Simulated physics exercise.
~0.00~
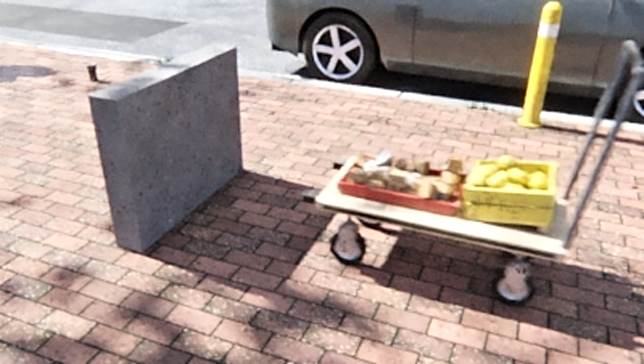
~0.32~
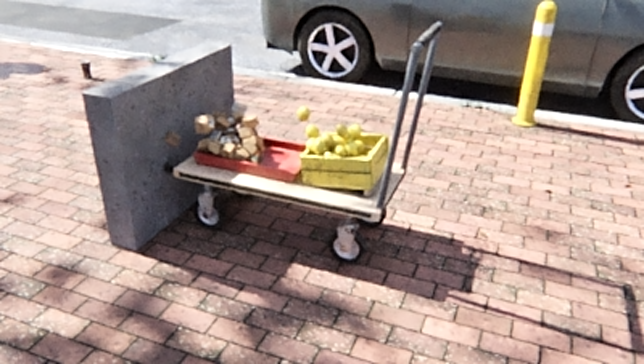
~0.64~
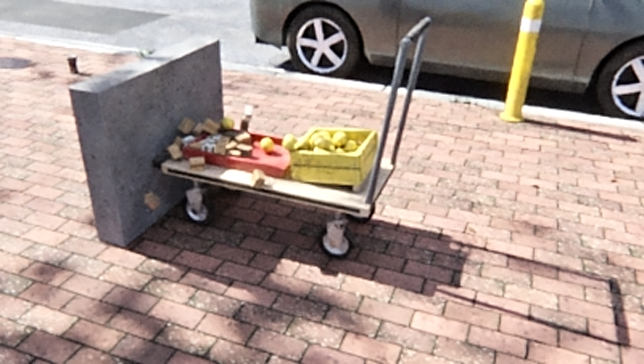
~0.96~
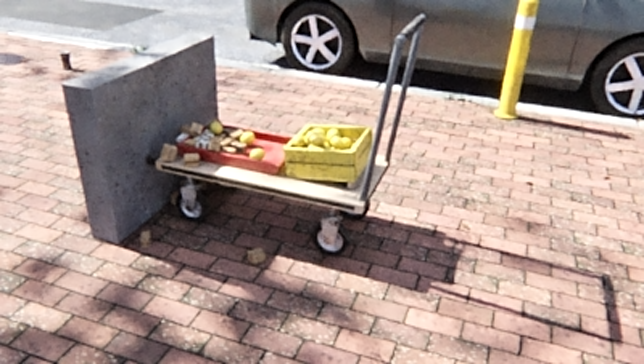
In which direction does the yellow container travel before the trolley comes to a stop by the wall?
The yellow container travels to the left, riding on the trolley's deck.
The footage shows a trolley carrying a red container of small parcels and a yellow container of round yellow goods moving left into a grey wall, where the load is thrown forward, some pieces drop to the brick paving, and the trolley stands still.
